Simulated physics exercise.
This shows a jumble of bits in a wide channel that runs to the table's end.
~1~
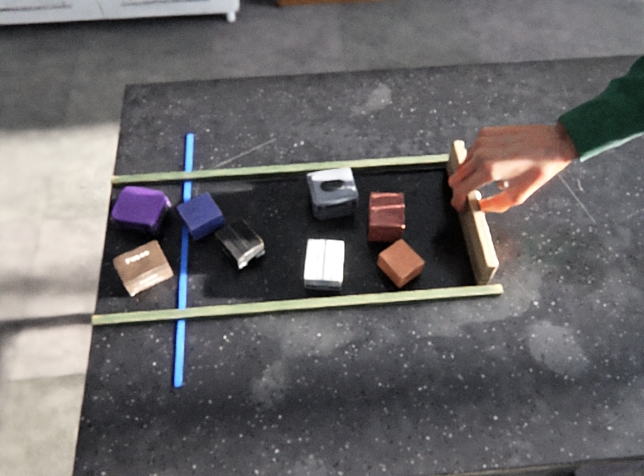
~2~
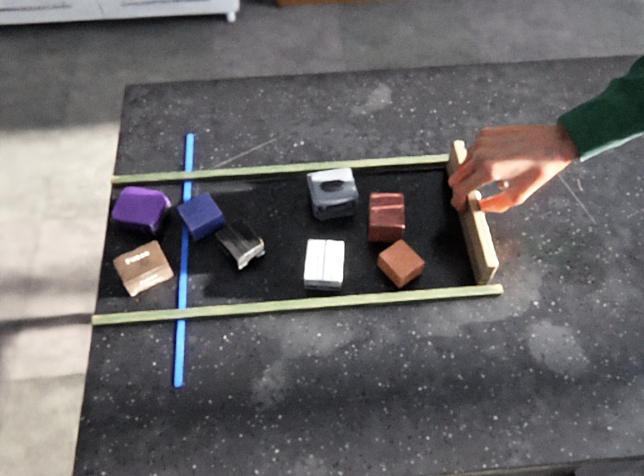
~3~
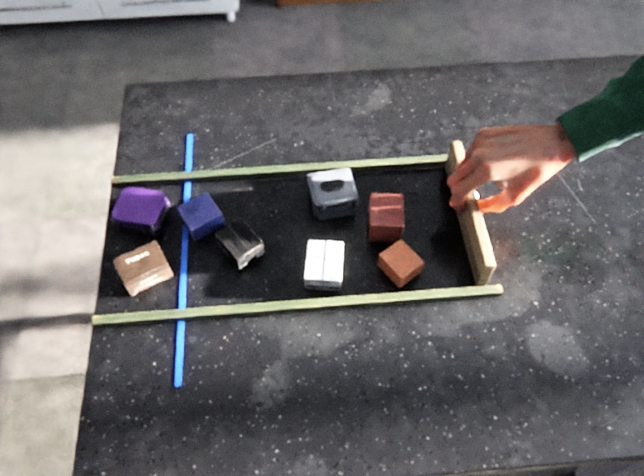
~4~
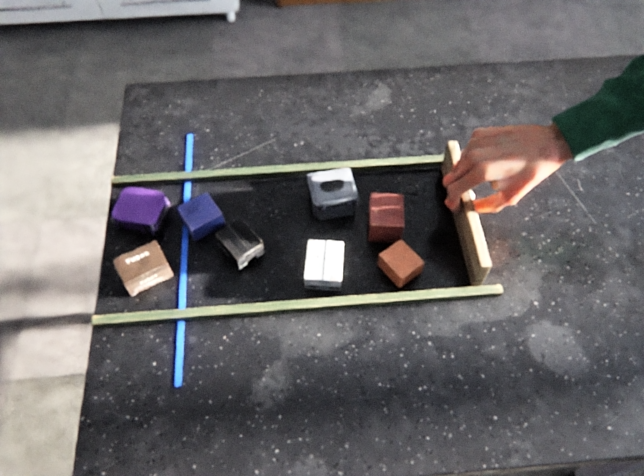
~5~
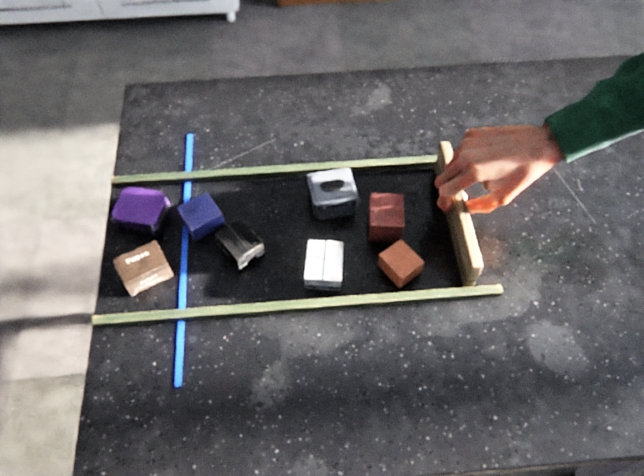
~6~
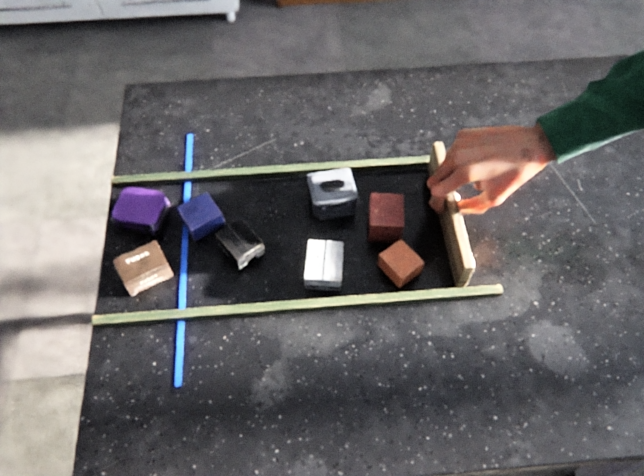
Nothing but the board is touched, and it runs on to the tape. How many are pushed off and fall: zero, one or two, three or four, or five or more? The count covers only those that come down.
One to two come down.
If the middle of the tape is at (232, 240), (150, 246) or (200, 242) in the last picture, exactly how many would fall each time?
Try 1: 0; try 2: 4; try 3: 1.
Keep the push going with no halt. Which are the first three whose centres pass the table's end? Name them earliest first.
The purple case, the brown box, then the blue block.
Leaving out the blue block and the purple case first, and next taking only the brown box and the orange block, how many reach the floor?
That gives 1 in the first case, then 1 in the second.
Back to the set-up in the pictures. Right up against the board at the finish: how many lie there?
I count 3 of them.
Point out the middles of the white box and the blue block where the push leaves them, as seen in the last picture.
Result: One at about (131, 291), the other at about (122, 223).
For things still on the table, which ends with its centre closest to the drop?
The blue block is the one.
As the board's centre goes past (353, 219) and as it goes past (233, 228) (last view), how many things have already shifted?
4 by the first point, 8 by the second.
Soon after, none off yet; purple case at rest near (141, 211); brown box at rest near (143, 268); blue block at rest near (201, 217).
In the end, the number that fall off is one or two; gone, brown box and purple case.
